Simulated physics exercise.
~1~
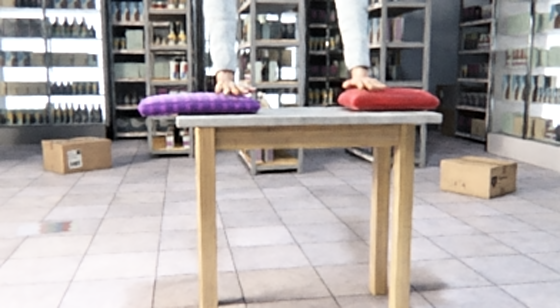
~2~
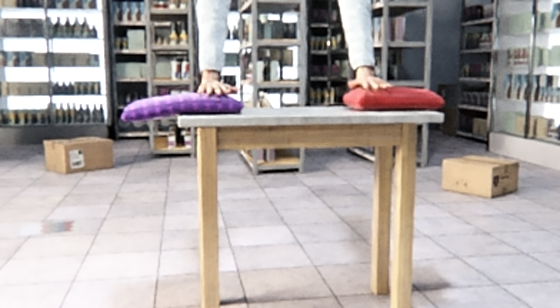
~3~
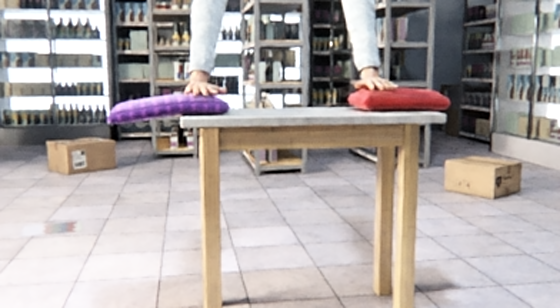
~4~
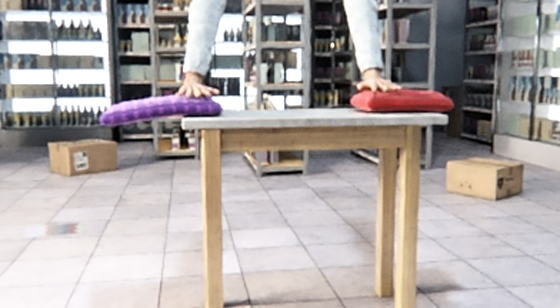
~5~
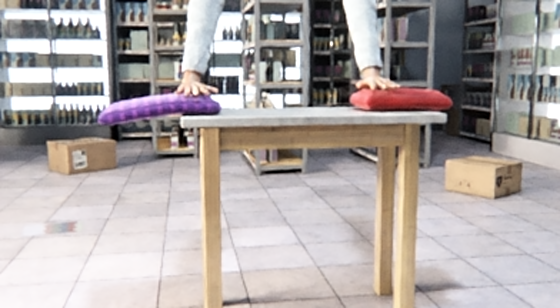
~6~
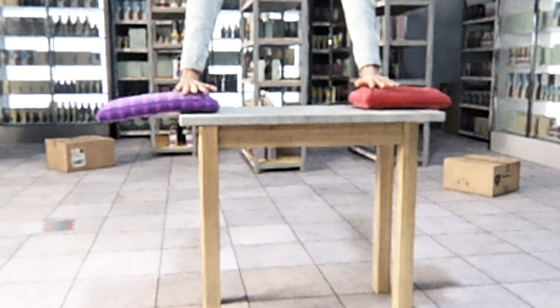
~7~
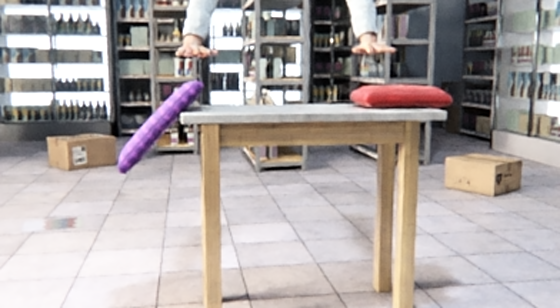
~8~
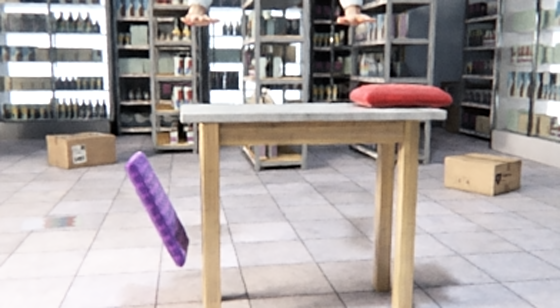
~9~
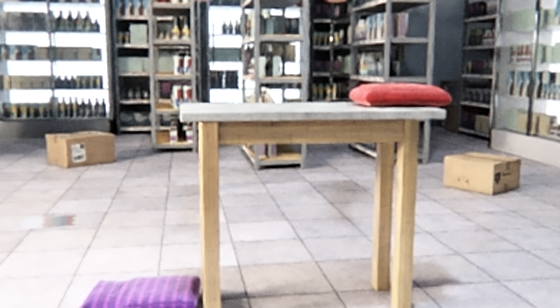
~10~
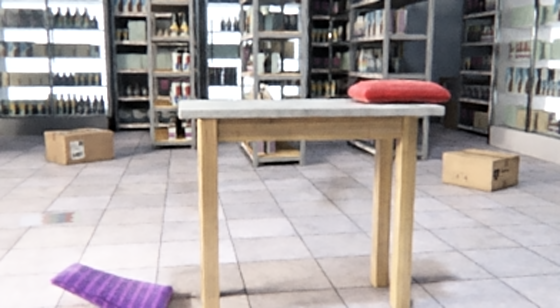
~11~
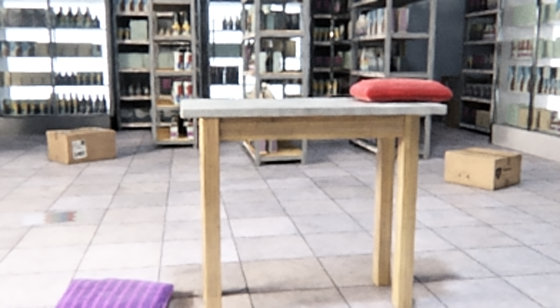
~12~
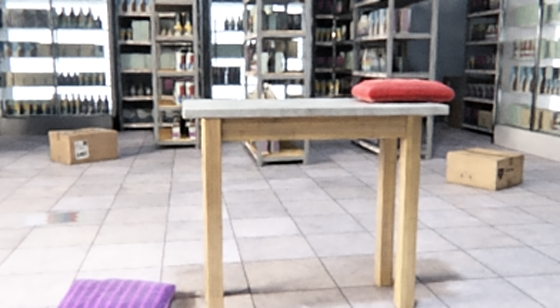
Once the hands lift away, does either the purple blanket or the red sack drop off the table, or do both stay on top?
The purple blanket tips off the left end and lands on the floor, while the red sack stays on the table.
